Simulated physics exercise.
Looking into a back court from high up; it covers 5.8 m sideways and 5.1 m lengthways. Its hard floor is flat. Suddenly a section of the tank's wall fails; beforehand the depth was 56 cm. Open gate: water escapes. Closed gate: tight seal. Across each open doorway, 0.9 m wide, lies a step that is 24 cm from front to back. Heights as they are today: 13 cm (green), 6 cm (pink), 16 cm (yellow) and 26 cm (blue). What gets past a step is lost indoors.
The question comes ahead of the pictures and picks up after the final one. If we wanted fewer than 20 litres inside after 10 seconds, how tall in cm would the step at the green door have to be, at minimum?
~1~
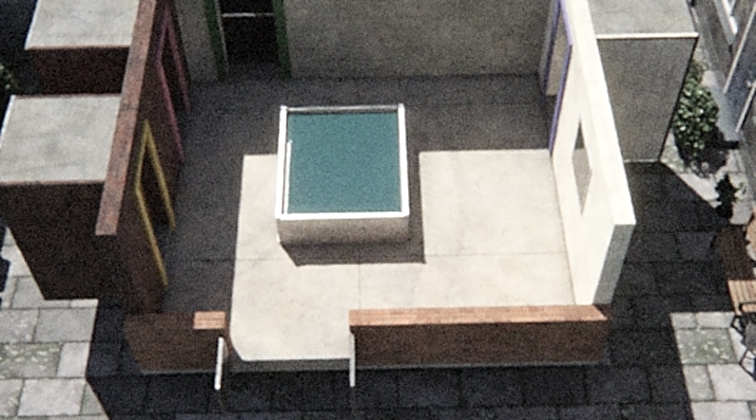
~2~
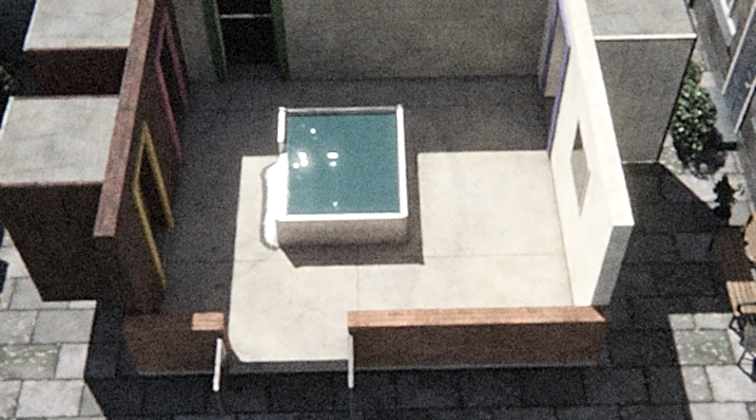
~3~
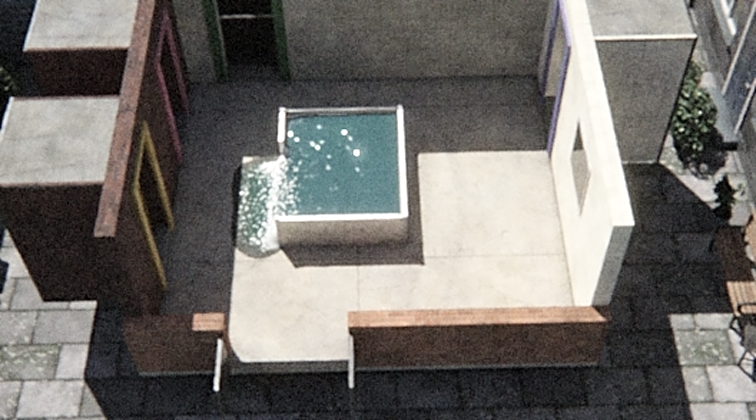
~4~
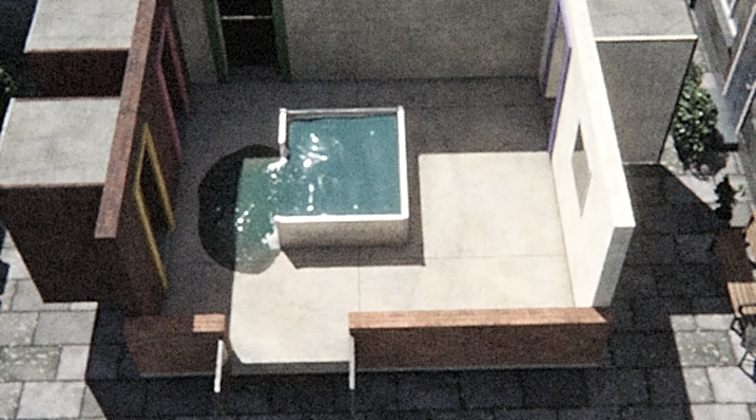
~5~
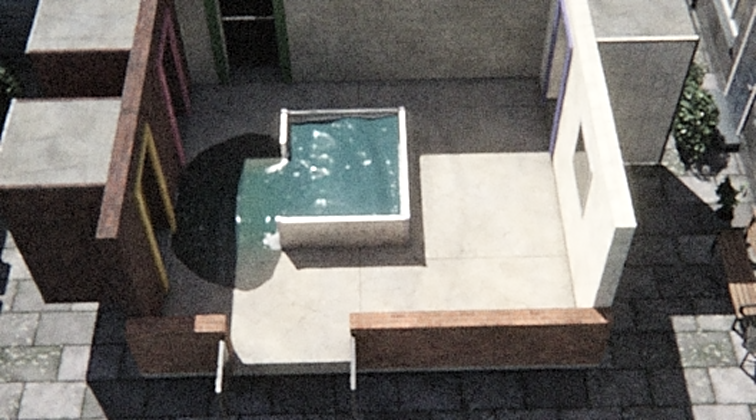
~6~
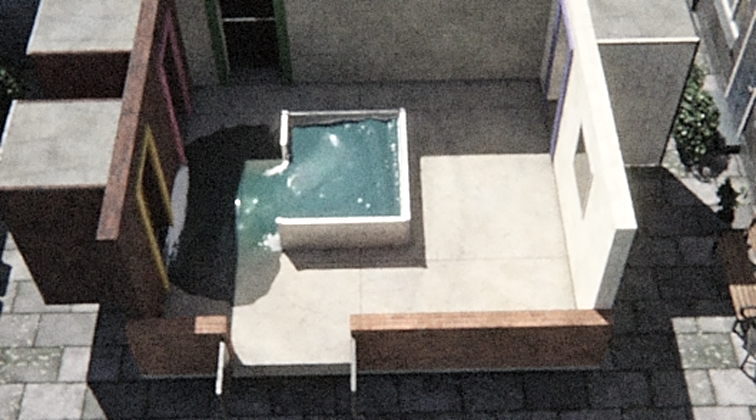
It would need to be around 11.5 cm tall.
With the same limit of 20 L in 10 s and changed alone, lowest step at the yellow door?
Yellow: Roughly 26 cm.
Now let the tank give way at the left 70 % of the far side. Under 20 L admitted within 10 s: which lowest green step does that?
Some 20 cm.
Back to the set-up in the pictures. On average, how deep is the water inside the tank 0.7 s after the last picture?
Close to 33 cm deep on average.
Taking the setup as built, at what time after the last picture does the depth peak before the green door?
At about 2.4 s.
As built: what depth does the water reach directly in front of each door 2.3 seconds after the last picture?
Centimetres: Green = 16, pink = 10, yellow = 21, blue = 0.
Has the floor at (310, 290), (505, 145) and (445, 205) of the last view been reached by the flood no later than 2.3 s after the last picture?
So the three spots come out swamped, spared, spared, in that order.
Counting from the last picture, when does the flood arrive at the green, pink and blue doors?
For green it's 1.3 s, for pink 0.1 s, and for blue 4.0 s.
Then, 0.7 s after the last picture water covers 20 % of the floor, deepest (39 cm) near (189, 214); it has not reached the green door.
Then, 2.3 s after the last picture water covers 45 % of the floor, deepest (30 cm) near (159, 350); 16 cm at the green door, 2 litres in over its 13 cm step.
Then, 9.3 s after the last picture water covers 95 % of the floor, deepest (12 cm) near (416, 200); 6 cm at the green door, 10 litres in over its 13 cm step.
At the green door as built, the water peaked near 16 cm, 2.3 s after the last picture.
With a step of 10.5 cm, 27 litres would have come in within the 10 s; with 14.5 cm, 5 litres. So under 20 litres takes about 11.5 cm.
